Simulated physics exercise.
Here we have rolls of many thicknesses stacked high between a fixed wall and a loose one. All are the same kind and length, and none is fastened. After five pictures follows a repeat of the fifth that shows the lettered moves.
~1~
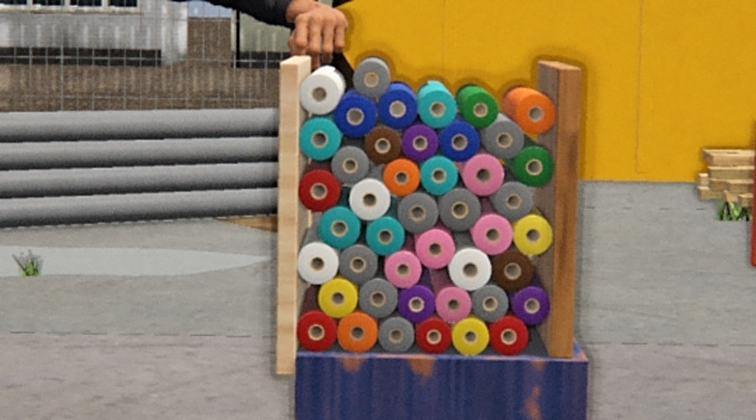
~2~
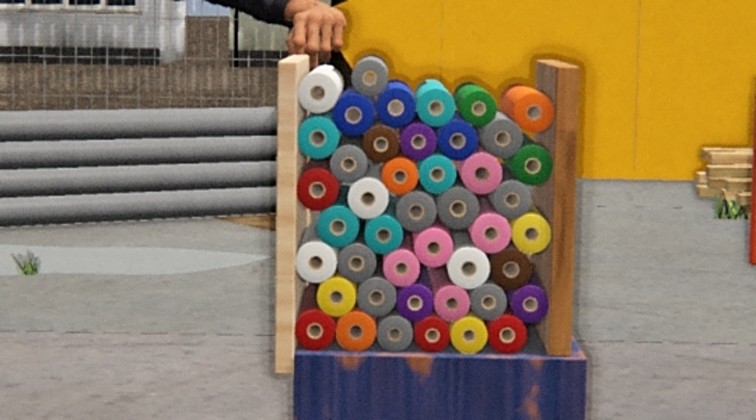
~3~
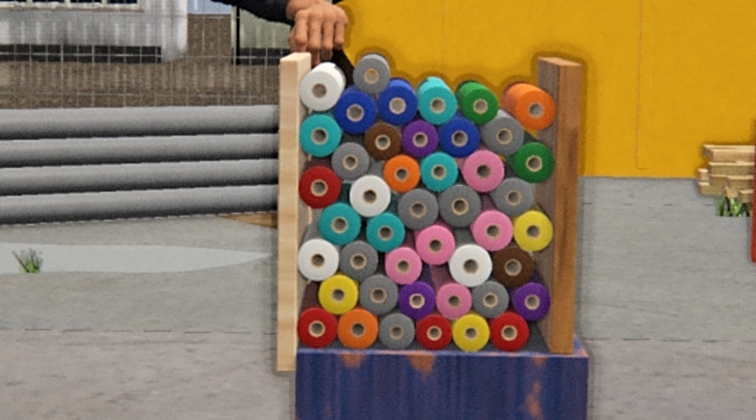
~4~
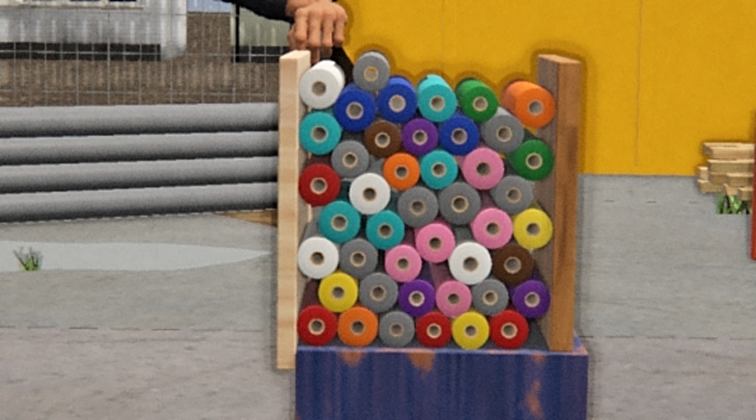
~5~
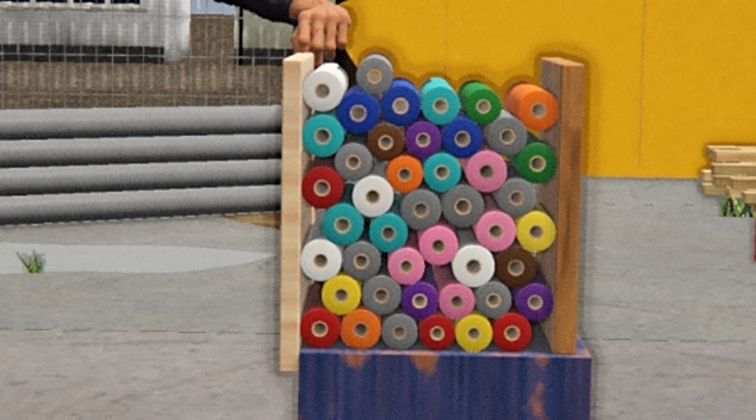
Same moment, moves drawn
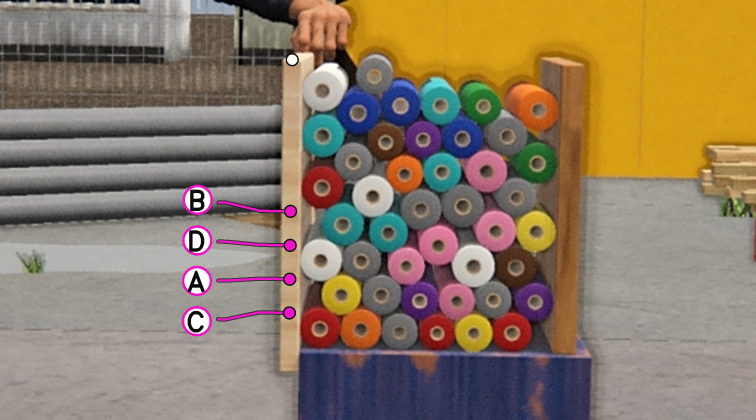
Colorful rolls sat stacked between two upright wooden boards on a worn blue base, while a hand rested at the top of the left board. Apart from a slight shift in the view, nothing really moved.
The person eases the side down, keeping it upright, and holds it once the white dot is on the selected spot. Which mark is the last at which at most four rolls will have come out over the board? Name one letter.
The answer is mark B.
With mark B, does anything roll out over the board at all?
At B: Yes.
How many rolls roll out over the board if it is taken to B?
It comes to four.
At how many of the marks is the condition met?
One of them.
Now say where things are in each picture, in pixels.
In the first frame, a purple roll (531, 306); a pink roll (403, 270); a pink roll (493, 235).
In the second frame, a pink roll (491, 234); a yellow roll (531, 233).
In the third frame, a pink roll (484, 172); a blue roll (355, 113).
In the fourth frame, a blue roll (398, 103); side board (296, 197).
In the fifth frame, a red roll (320, 329); a red roll (512, 333); a purple roll (535, 302).
On the copy, A at (290, 280); B at (291, 211); C at (289, 313); D at (290, 245); the white dot at (292, 60).
On B. First, top of the board (301, 128).
Then, top of the board (300, 206).
Finally, top of the board (300, 211), four out over the board.
By contrast, A more than four out over the board; C more than four out over the board; D more than four out over the board.
